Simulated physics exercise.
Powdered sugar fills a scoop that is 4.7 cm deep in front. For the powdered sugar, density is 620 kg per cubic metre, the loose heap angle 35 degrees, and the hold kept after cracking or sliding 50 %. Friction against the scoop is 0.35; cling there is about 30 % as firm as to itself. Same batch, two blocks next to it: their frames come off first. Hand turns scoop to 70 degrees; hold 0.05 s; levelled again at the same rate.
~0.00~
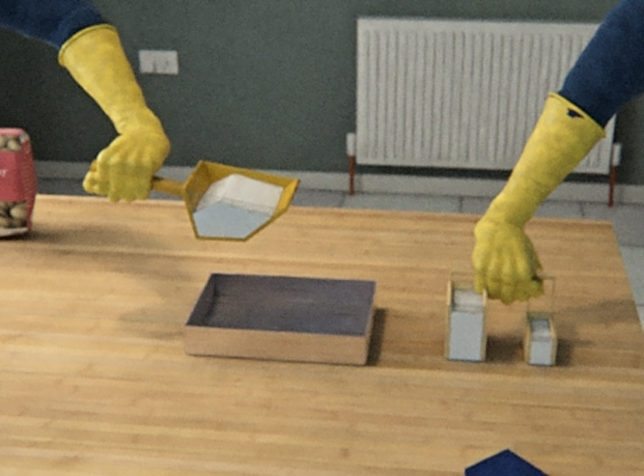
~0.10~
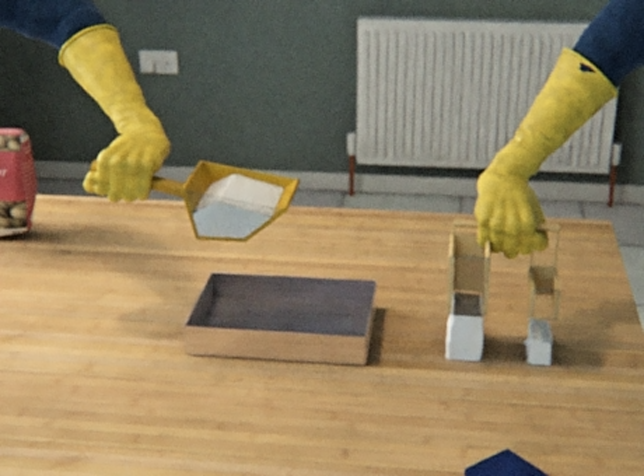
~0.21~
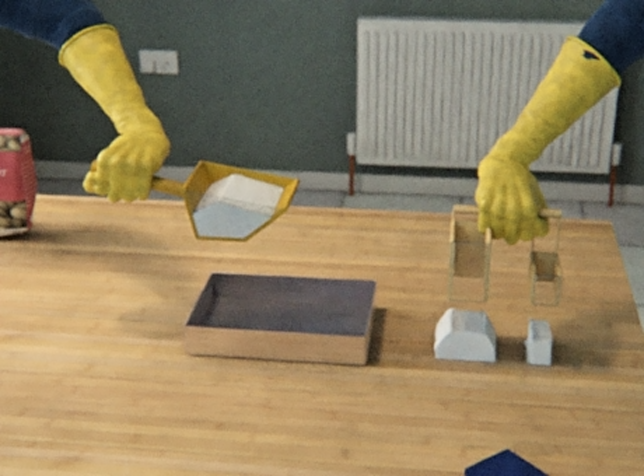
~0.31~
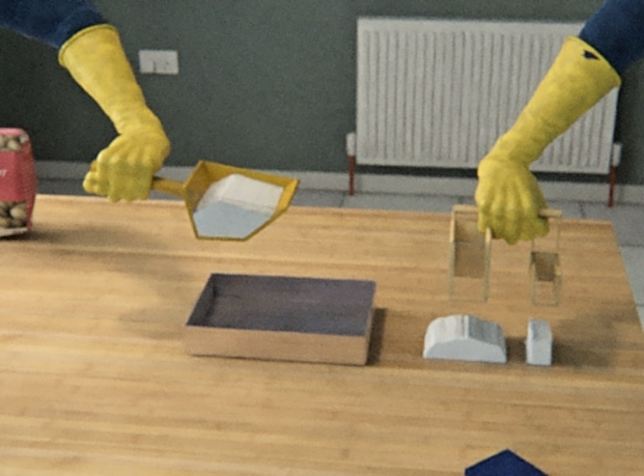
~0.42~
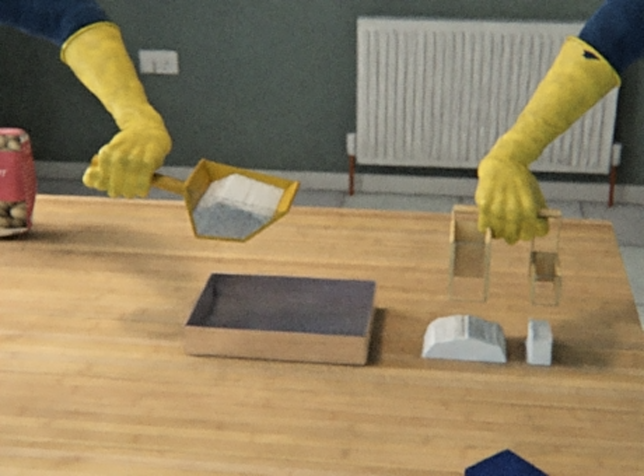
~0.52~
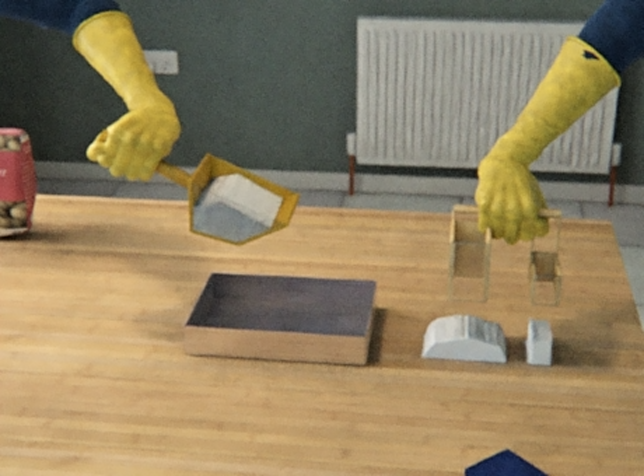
On a wooden table, a gloved hand lifts moulds off two powder blocks, the taller slumps, then another slightly tilts a scoop.
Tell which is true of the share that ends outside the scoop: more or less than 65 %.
It comes out more.
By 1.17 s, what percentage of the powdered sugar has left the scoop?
It's some 75 percent by my reckoning.
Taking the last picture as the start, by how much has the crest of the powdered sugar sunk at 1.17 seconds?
Around 5.5 cm.
After 0.82 s, the scoop is at 58 degrees and 0 % has left it.
After 1.17 s, the scoop is at 61 degrees and 74 % has left it.
After 1.52 s, the scoop is at 10 degrees and 86 % has left it.
After 1.87 s, the scoop is at 0 degrees and 86 % has left it.
After 1.97 s, the scoop is at 0 degrees and 86 % has left it.
